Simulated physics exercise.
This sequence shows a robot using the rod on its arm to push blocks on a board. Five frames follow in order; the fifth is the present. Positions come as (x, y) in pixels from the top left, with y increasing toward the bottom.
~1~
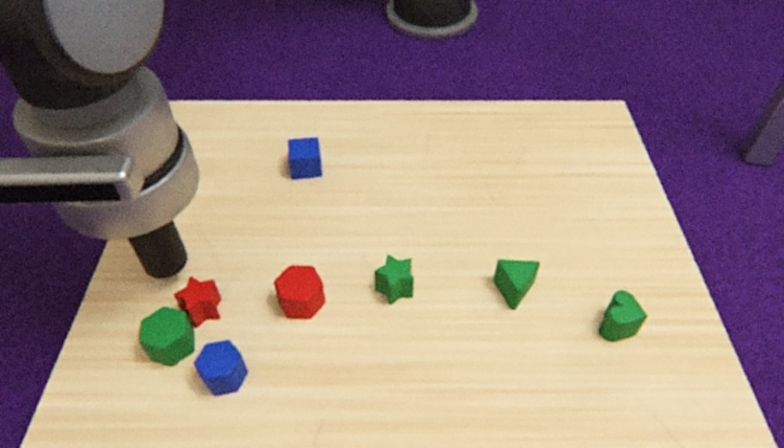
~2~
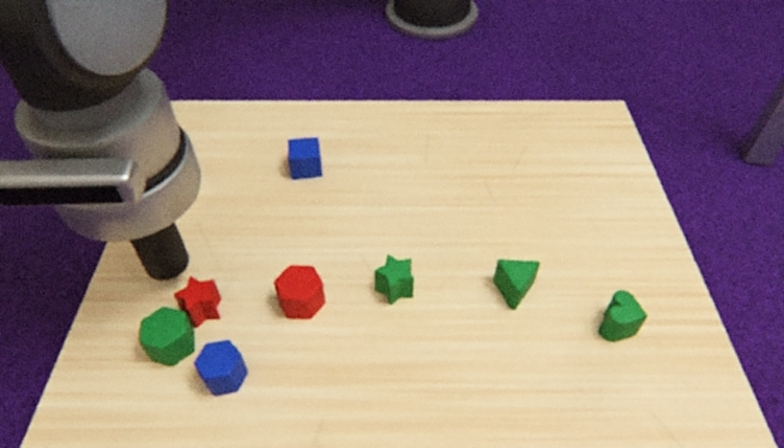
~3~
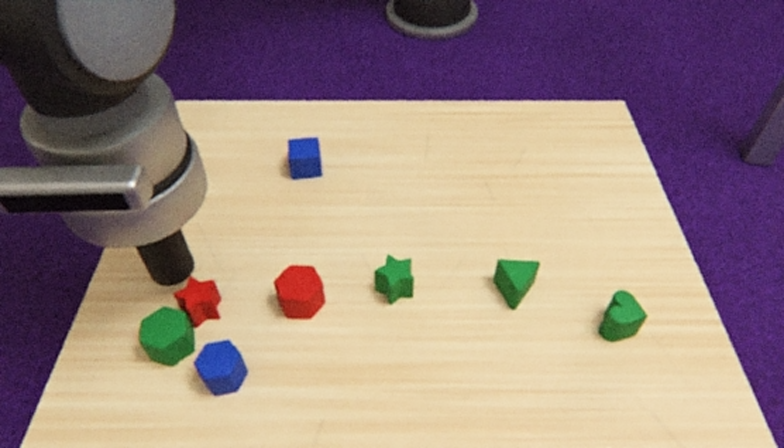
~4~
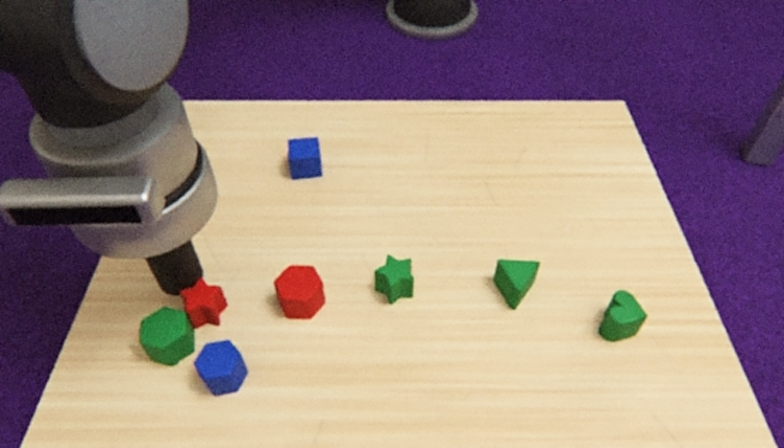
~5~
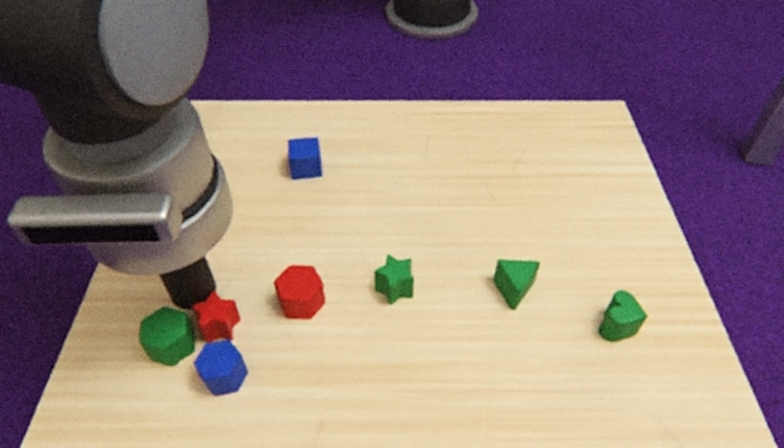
On a wooden board, a robot arm's dark rod moving down and right, nudging a red star towards a blue hexagonal block.
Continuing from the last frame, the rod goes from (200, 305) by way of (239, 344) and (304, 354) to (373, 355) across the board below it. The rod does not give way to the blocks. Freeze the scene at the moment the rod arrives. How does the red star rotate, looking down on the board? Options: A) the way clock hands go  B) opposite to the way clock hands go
My pick is A.
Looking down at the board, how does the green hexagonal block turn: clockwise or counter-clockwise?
Overhead view: Clockwise.
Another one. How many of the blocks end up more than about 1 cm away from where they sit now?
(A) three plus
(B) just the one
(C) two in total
C.
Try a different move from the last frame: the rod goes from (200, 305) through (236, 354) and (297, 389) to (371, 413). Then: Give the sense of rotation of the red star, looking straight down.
From the top: Clockwise.
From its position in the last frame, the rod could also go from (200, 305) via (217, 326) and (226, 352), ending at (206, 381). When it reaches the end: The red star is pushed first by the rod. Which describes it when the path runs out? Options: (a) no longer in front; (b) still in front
a (no longer in front)
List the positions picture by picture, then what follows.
In the first frame, tip of the rod (166, 262), middles of tops, green hexagonal block (162, 326), red star (195, 291), blue hexagonal block (217, 358), red hexagonal block (298, 281).
In the second frame, rod (168, 264), nothing pushed.
In the third frame, rod (173, 269), nothing pushed.
In the fourth frame, rod (182, 278), red star (199, 294).
In the fifth frame, rod (194, 291), green hexagonal block (162, 326), red star (213, 308), blue hexagonal block (217, 358), red hexagonal block (298, 281).
On the path given first. One third of the way, rod (235, 332); green hexagonal block (164, 331), turned 20° clockwise; red star (257, 351); blue hexagonal block (231, 389), turned 40° clockwise.
Two thirds of the way, rod (304, 341); green hexagonal block (164, 331), turned 20° clockwise; red star (303, 372), turned 40° clockwise; blue hexagonal block (231, 389), turned 45° clockwise.
At the end, rod (373, 342); green hexagonal block (164, 331), turned 20° clockwise; red star (308, 372), turned 60° clockwise; blue hexagonal block (231, 389), turned 45° clockwise; red hexagonal block unmoved.
